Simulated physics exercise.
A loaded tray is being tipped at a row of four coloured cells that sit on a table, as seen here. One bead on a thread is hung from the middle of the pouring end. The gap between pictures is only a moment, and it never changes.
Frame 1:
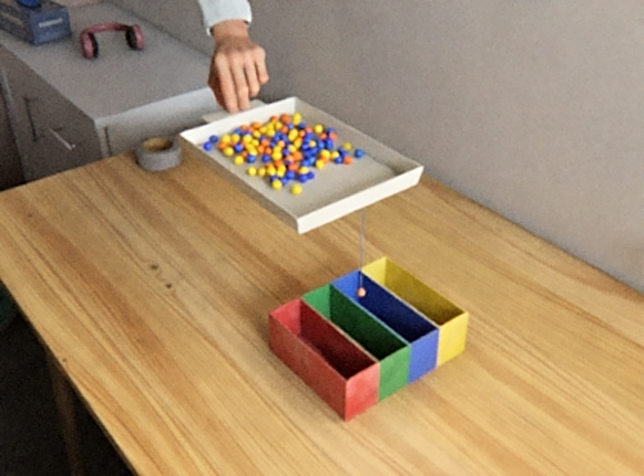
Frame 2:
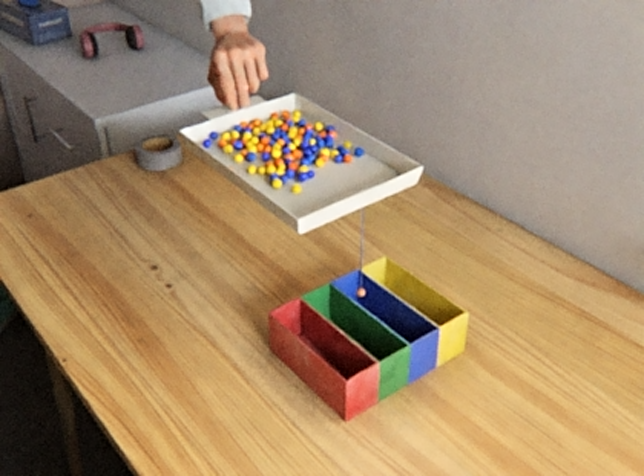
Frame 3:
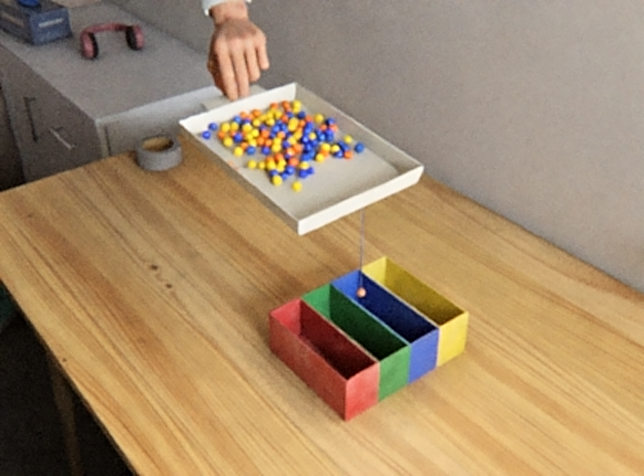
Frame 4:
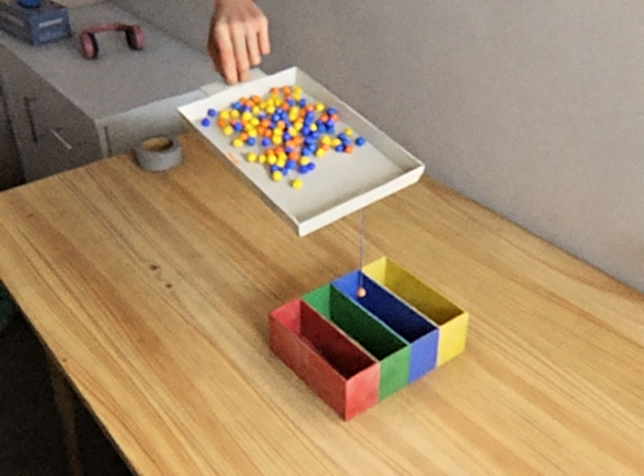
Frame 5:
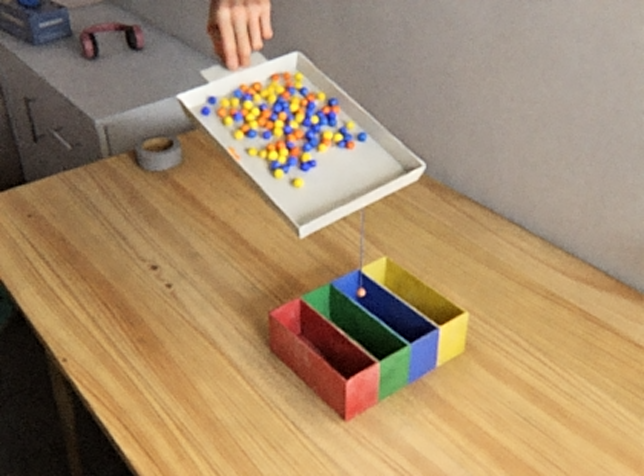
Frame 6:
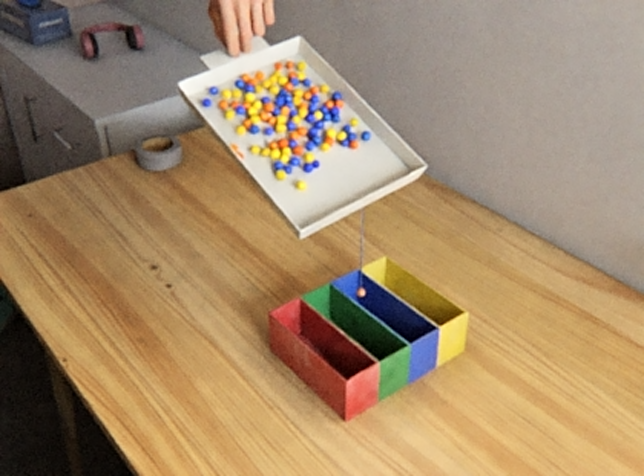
A hand raises the back of a tray of colourful beads above four coloured cells.
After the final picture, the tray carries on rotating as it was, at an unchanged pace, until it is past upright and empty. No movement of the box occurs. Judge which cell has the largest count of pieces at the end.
Largest count: Red.
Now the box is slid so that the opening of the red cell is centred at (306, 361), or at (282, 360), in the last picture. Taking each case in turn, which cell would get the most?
In order of the tries: The green cell and that green cell.
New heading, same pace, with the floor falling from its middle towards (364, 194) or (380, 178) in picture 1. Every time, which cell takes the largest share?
First: Yellow, second: That yellow cell.
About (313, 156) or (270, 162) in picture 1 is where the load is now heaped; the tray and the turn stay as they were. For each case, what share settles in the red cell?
Around 50 then around 50 per cent.
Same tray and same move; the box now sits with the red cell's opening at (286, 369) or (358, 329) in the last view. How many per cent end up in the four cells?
Close to 90 per cent, followed by close to 30 per cent.
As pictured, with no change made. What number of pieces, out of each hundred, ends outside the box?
About 30 per cent.
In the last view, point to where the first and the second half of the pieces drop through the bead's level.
First close to (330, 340), next close to (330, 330).
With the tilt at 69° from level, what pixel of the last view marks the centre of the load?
I'd put the middle close to (328, 222).
Soon, tray tipped steeply; most on the tray; a stray few in the red cell; a stray few in the green cell; about a quarter falling or outside the box.
A while on, tray tipped past a quarter turn; a small part on the tray; about a quarter in the red cell; a small part in the green cell; a stray few in the blue cell; about half falling or outside the box.
Towards the end, tray tipped past a quarter turn; about half in the red cell; about a quarter in the green cell; a stray few in the blue cell; a stray few in the yellow cell; about a third falling or outside the box.
Finally, tray tipped past a quarter turn; about half in the red cell; about a quarter in the green cell; a stray few in the blue cell; a stray few in the yellow cell; about a third outside the box.
